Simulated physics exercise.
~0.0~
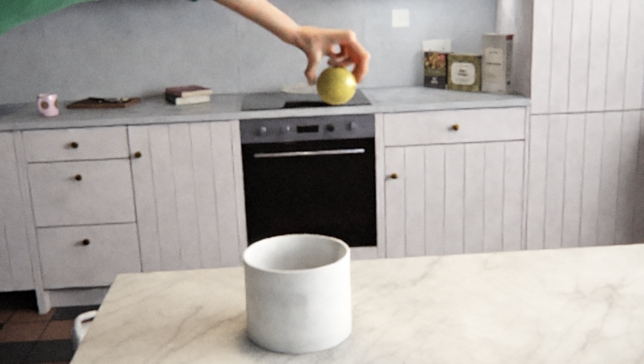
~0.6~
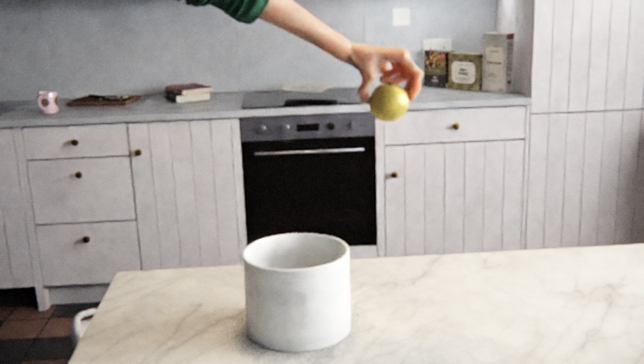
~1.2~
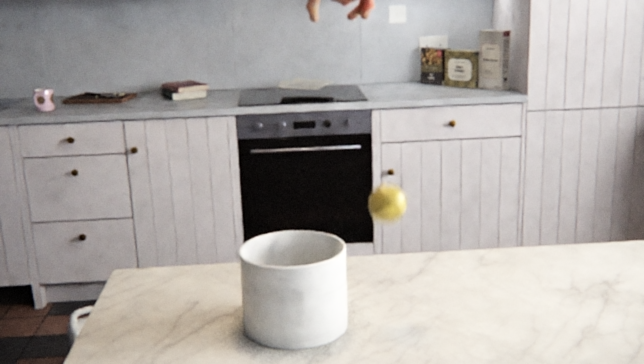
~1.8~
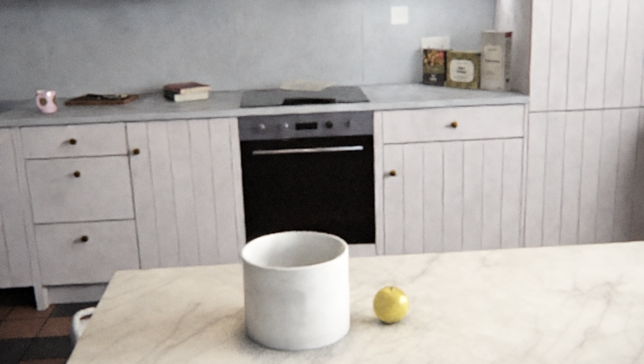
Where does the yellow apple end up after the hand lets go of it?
It ends up outside the bucket, on the tabletop just to the right of it.
At first, a hand reaching in from above holds a yellow apple in a kitchen, with a round white bucket standing on the marble-patterned table below. The hand carries the apple a little to the right, past the bucket's opening. Then the fingers let go and the hand draws back upward while the apple drops through the air, to the right of the bucket. It misses the opening and comes down on the tabletop. At the end, the hand is out of view and the apple sits just right of the bucket, which has stayed in place.
